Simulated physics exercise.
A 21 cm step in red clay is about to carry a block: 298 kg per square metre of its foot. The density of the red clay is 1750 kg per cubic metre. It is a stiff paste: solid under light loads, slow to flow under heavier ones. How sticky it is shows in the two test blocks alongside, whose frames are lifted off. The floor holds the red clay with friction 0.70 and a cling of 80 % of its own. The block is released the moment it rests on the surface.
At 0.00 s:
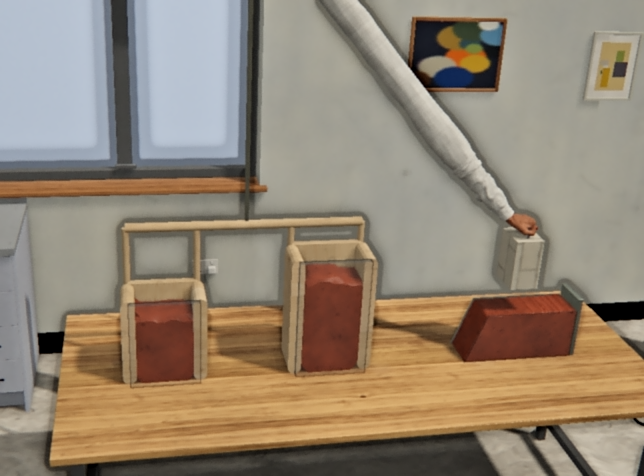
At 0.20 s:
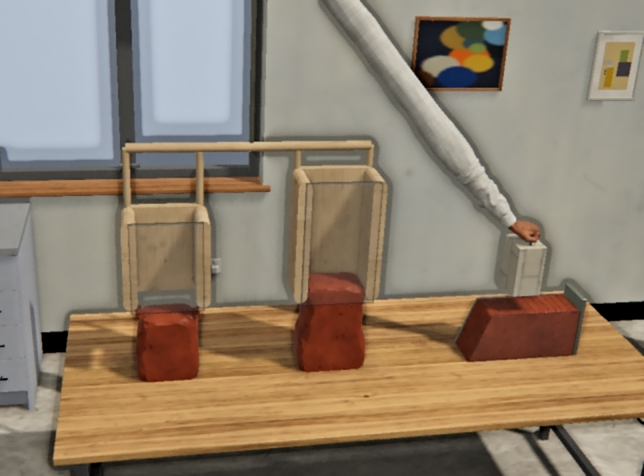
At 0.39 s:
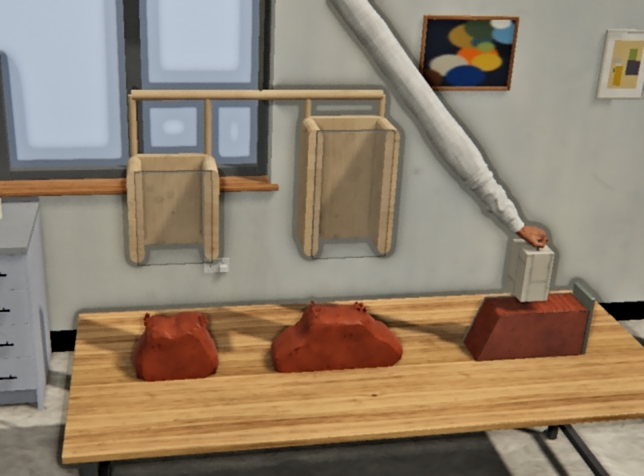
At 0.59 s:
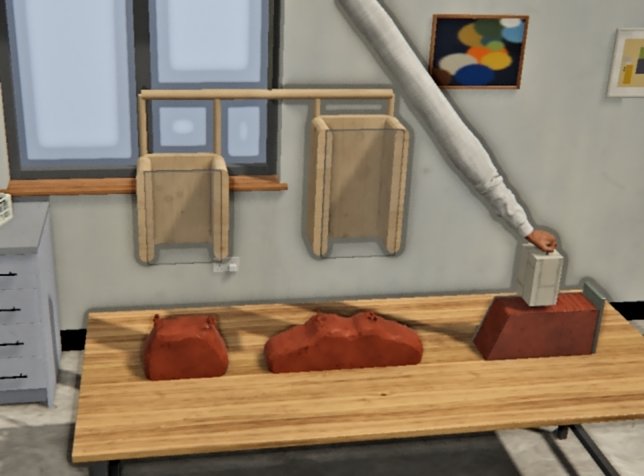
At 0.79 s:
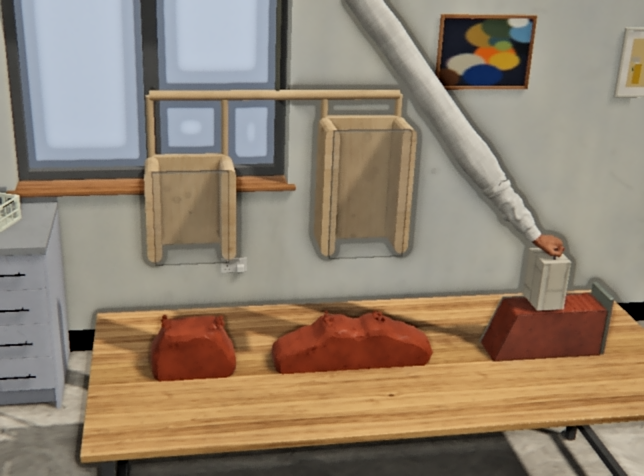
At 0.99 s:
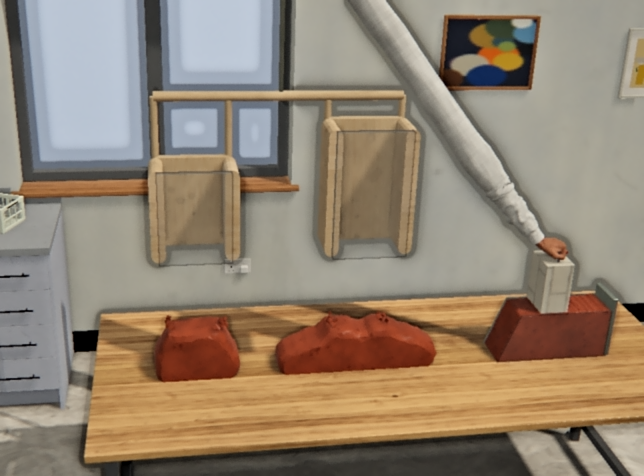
Two red clay blocks slump on a wooden table in a room with a window and wall art, seen from slightly above. Pale wooden casings surround them at left and centre, while a white-sleeved arm holds a pale block above a red clay step at right. The casings rise, the clay sags, the middle piece spreading widest, and the hand lowers its block slightly as the camera drifts gently left.
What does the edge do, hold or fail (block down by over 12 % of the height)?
It collapses.
By 1.14 s, the block is down by 10 % of the bank's height and leans 4 degrees.
By 1.32 s, the block is down by 34 % of the bank's height and leans 16 degrees.
By 1.49 s, the block is down by 59 % of the bank's height and leans 37 degrees.
By 1.67 s, the block is down by 67 % of the bank's height and leans 37 degrees.
By 1.82 s, at the end, the block is down by 67 % of the bank's height and leans 37 degrees.
